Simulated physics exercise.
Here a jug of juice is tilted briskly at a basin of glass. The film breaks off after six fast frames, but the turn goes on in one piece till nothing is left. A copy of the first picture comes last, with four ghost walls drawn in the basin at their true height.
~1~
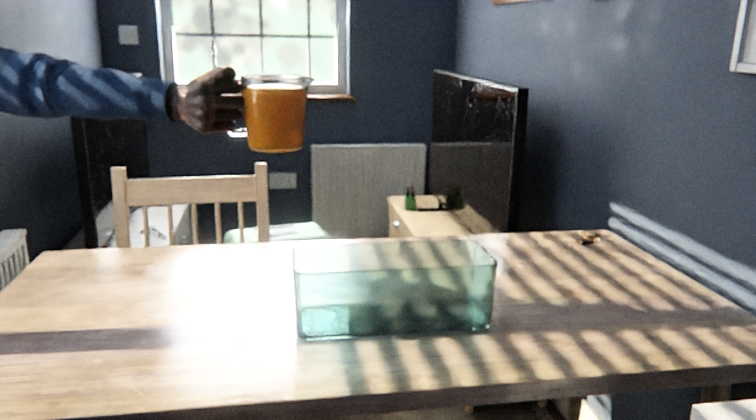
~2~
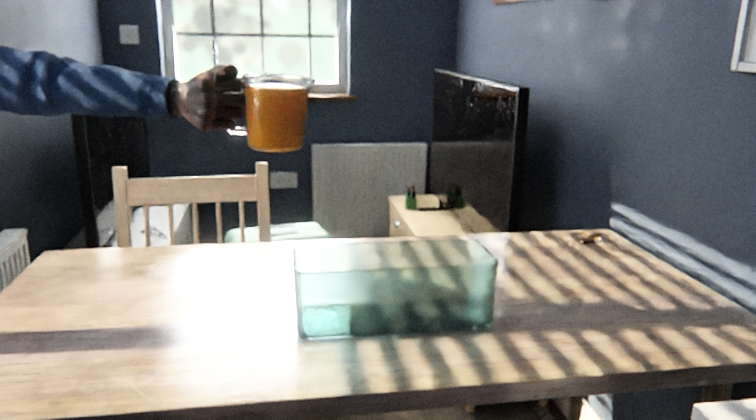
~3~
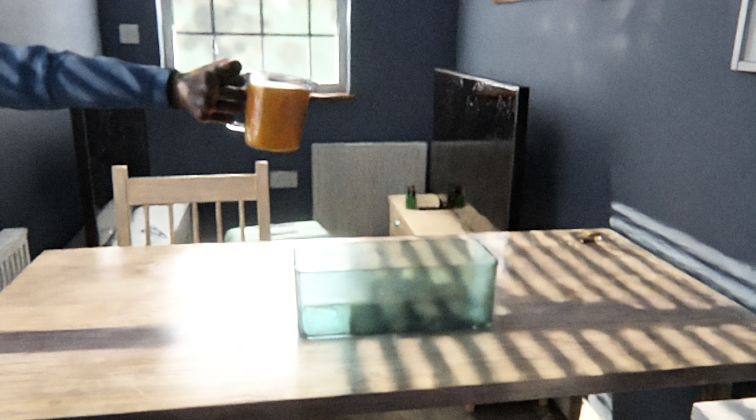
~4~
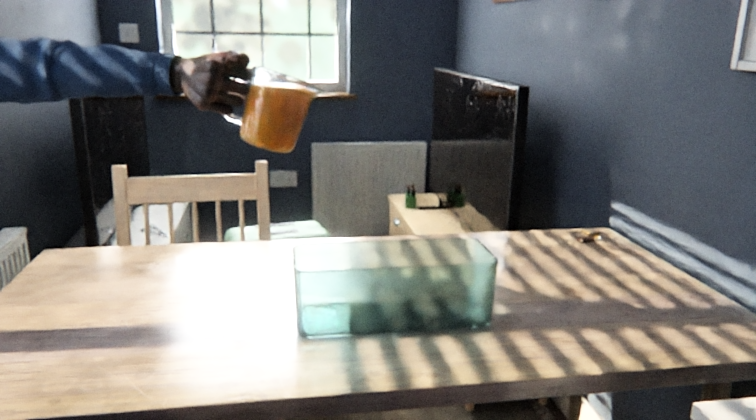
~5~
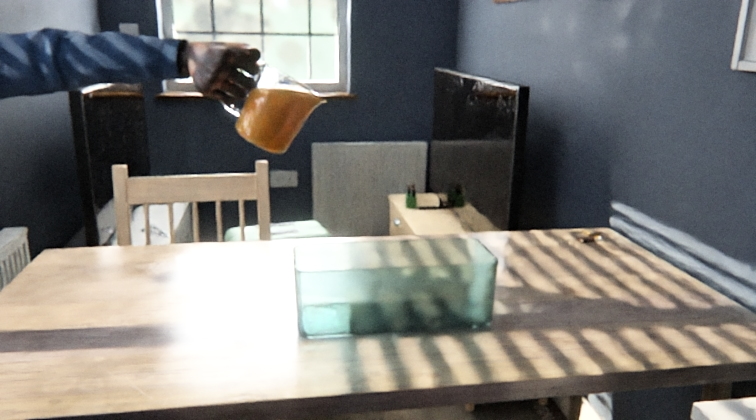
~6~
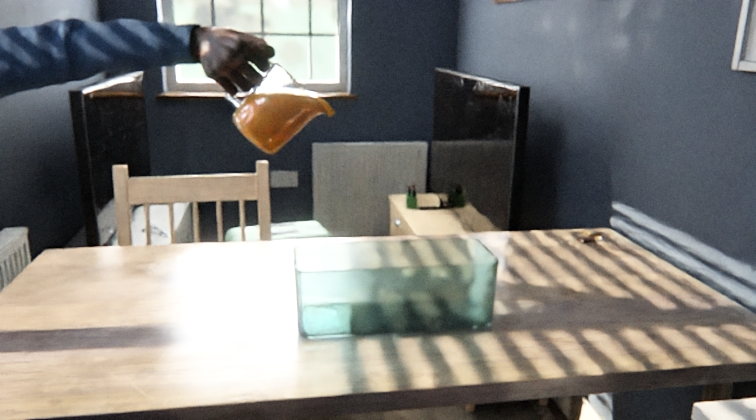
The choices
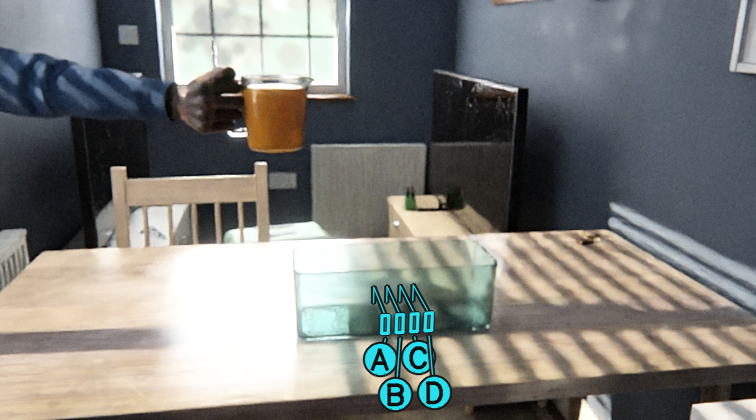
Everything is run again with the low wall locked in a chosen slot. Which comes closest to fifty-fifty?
A beats the others.
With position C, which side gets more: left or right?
More ends on the left.
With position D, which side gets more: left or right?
The left side.
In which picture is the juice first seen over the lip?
In picture 6.
On the marked copy, A at (385, 338); B at (400, 337); C at (414, 336); D at (429, 335).
With A, about 46 % ends left of the wall and 51 % right of it; 3 % is lost outside.
With B, about 75 % ends left of the wall and 13 % right of it; 12 % is lost outside.
With C, about 82 % ends left of the wall and 13 % right of it; 5 % is lost outside.
With D, about 76 % ends left of the wall and 20 % right of it; 4 % is lost outside.
